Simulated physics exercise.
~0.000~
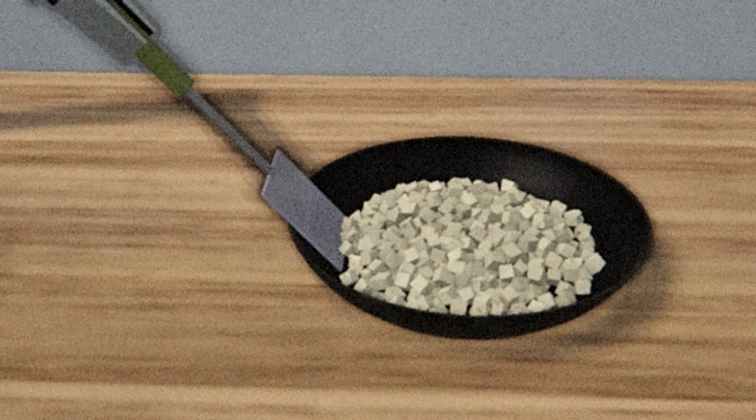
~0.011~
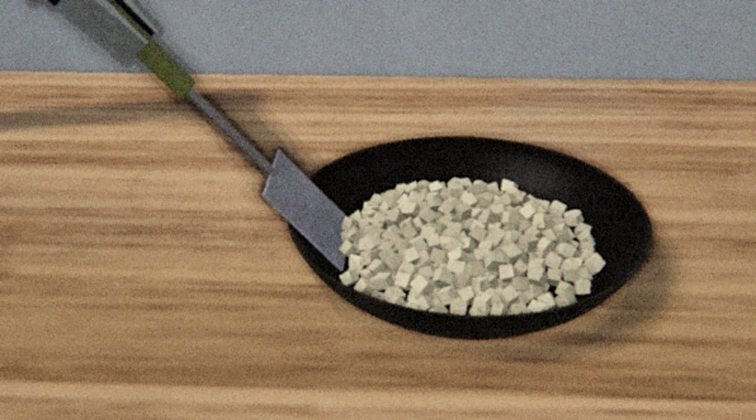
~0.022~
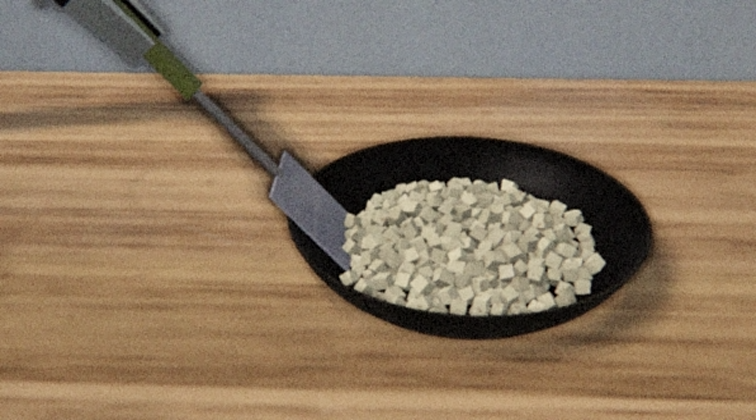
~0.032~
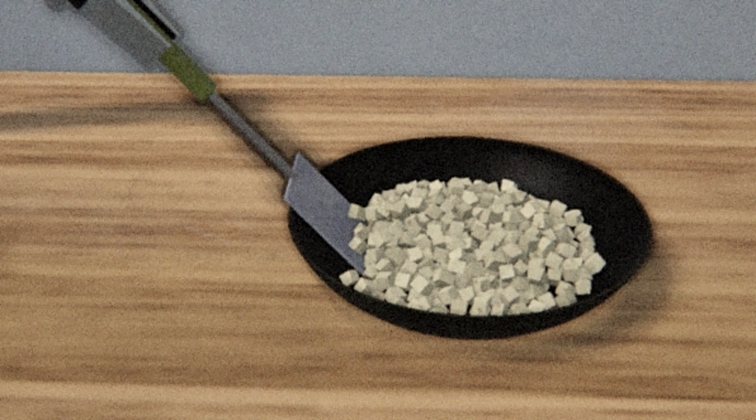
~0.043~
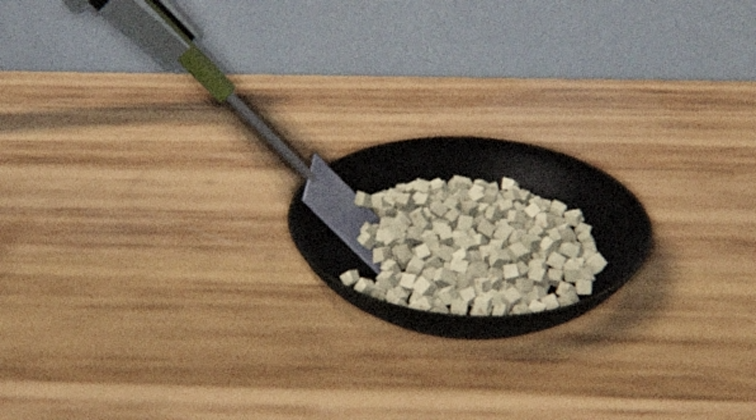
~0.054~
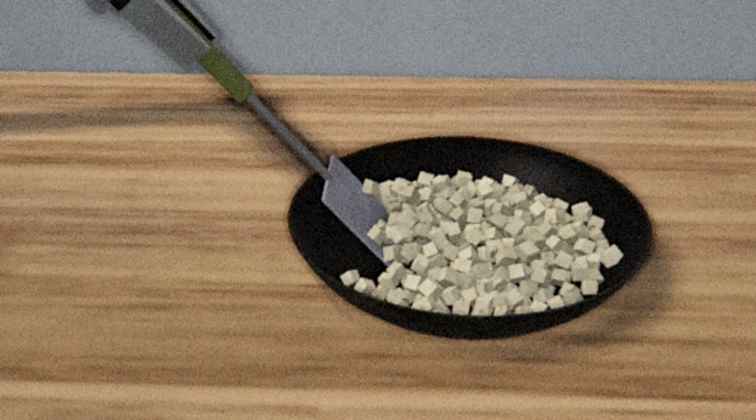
A wooden table top with streaky brown grain, backed by a plain grey-blue surface, is seen from above at an angle by a still camera. A black frying pan heaped with pale cream cubes sits right of centre, with a grey paddle on a green-banded machine arm reaching in from the upper left. The paddle rests briefly at the pan's left side, then slides slowly right, pushing the nearest cubes along and leaving a stray one behind.
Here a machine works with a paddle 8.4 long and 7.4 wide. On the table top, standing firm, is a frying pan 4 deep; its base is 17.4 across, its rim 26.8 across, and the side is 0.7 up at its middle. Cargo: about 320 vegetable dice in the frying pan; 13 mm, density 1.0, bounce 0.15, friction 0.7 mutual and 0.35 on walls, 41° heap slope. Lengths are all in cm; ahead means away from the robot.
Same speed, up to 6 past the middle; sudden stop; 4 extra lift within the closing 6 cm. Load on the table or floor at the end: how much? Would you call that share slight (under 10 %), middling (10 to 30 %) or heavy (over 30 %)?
It is middling.
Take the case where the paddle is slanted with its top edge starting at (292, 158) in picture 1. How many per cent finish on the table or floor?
Roughly 20%.
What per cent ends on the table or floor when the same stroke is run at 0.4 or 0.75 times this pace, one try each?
About 5 and 15 per cent.
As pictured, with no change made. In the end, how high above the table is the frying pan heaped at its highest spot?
It reaches roughly 5.5 cm.
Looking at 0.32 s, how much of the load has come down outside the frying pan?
Share at that moment: About 15 %.
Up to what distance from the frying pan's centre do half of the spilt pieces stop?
28 cm.
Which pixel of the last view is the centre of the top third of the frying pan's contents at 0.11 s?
(525, 212).
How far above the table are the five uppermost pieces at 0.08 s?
About 6 cm.
By 0.08 s, sloping 49°, highest piece 7 above the table; 324 in the frying pan.
By 0.11 s, sloping 49°, highest piece 8 above the table; 323 in the frying pan, 1 on the blade or in flight.
By 0.32 s, sloping 49°, highest piece 5 above the table; 268 in the frying pan, 50 on the table or floor, 6 on the blade or in flight.
By 1.37 s, sloping 49°, highest piece 5 above the table; 268 in the frying pan, 56 on the table or floor.
Final count, 268 in the frying pan, 56 on the table or floor. That is 17 % on the table or floor.
